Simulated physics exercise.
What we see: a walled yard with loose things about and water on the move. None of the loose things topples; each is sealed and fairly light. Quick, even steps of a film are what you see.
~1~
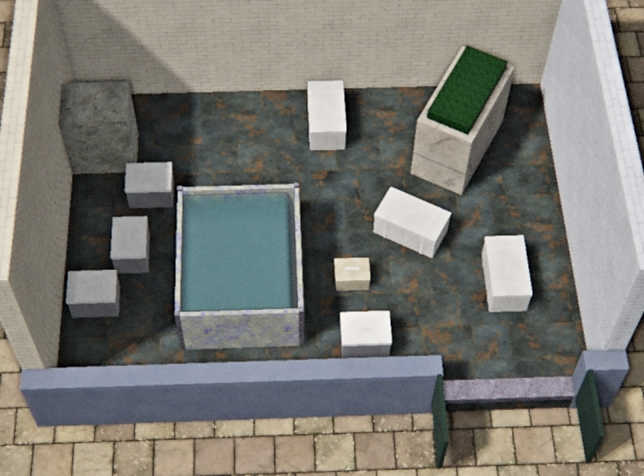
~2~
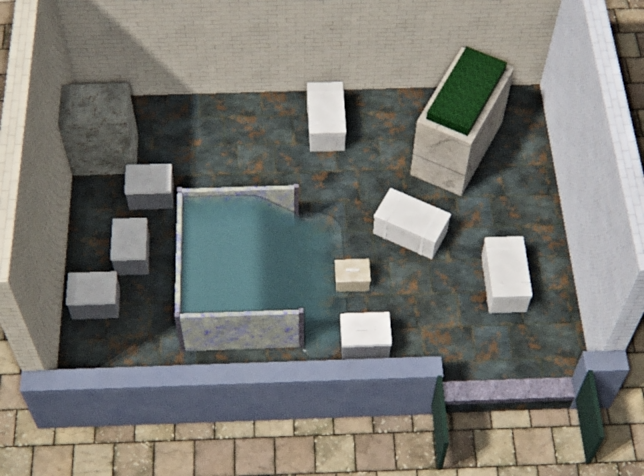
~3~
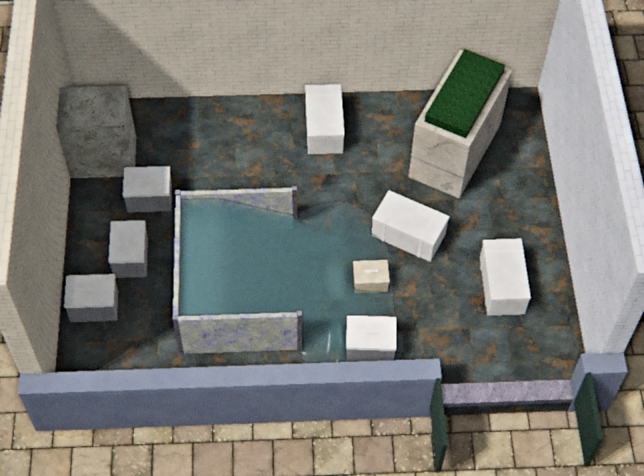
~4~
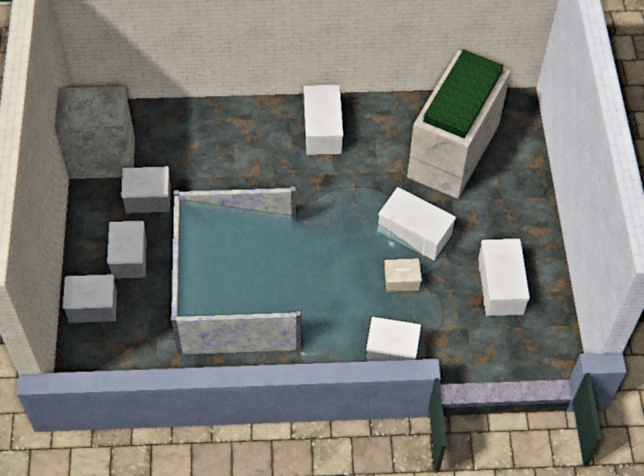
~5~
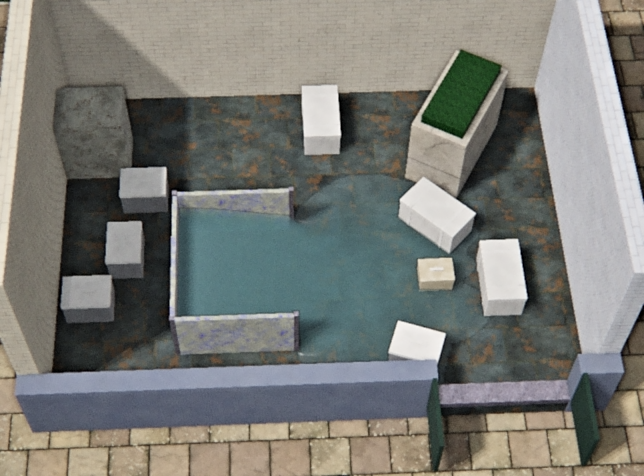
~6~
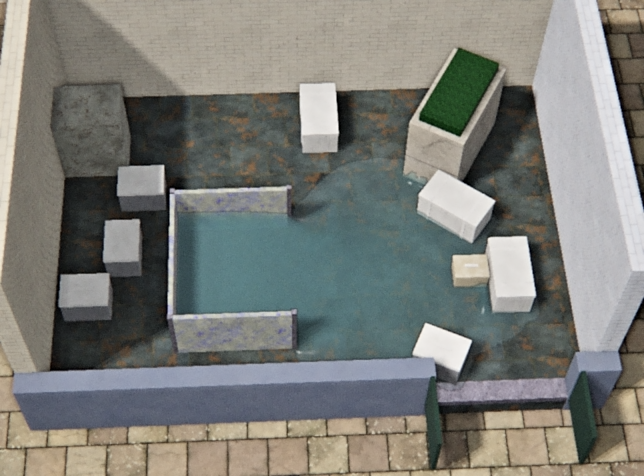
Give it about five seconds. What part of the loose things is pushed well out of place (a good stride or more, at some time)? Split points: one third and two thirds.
Band: Between the two split points.
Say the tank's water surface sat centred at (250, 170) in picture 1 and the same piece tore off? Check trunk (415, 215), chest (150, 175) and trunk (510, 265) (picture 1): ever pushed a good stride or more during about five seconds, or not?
The three, one by one: Past that mark, short of that and past that mark.
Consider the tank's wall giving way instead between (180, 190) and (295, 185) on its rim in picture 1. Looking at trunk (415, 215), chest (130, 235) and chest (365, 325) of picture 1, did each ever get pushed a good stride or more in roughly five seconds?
One after another: Goes the distance, then goes the distance, then never gets that far.
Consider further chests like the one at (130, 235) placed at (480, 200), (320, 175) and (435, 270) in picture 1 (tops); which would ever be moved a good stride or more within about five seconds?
Shoved clear, stays put, shoved clear.
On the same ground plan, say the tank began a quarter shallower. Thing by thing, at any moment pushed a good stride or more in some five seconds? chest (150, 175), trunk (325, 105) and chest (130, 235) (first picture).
Well, one by one: Not carried that far, not carried that far, not carried that far.
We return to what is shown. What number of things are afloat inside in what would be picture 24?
That makes 4.
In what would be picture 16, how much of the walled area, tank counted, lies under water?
Close to 55 per cent, tank included.
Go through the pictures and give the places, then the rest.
In the first frame, a tote at (352, 269), on the bottom; a chest at (366, 327), on the bottom; 0 of 8 have shifted.
In the second frame, a tote at (353, 270) rests on the ground; a chest at (366, 329) rests on the ground; 0 of 8 have shifted.
In the third frame, a tote at (371, 272), on the bottom, close to its start; a chest at (372, 332), on the bottom, close to its start; 2 of 8 have shifted.
In the fourth frame, a tote at (403, 270) rests on the ground, a stride from its start; a chest at (394, 336) rests on the ground, a stride from its start; 3 of 8 have shifted.
In the fifth frame, a tote at (436, 269) rests on the ground, a stride from its start; a chest at (417, 342) rests on the ground, a stride from its start; 3 of 8 have shifted.
In the sixth frame, a tote at (471, 266) floats, a stride from its start; a chest at (443, 346), on the bottom, a stride from its start; 4 of 8 have shifted.
A moment on, 4 of 8 are well off their spots; 1 afloat.
Next, 4 of 8 are well off their spots; 3 afloat.
Later, 4 of 8 are well off their spots; 4 afloat.
In the end, 5 of 8 are well off their spots, and 5 have been at some point; 5 afloat.
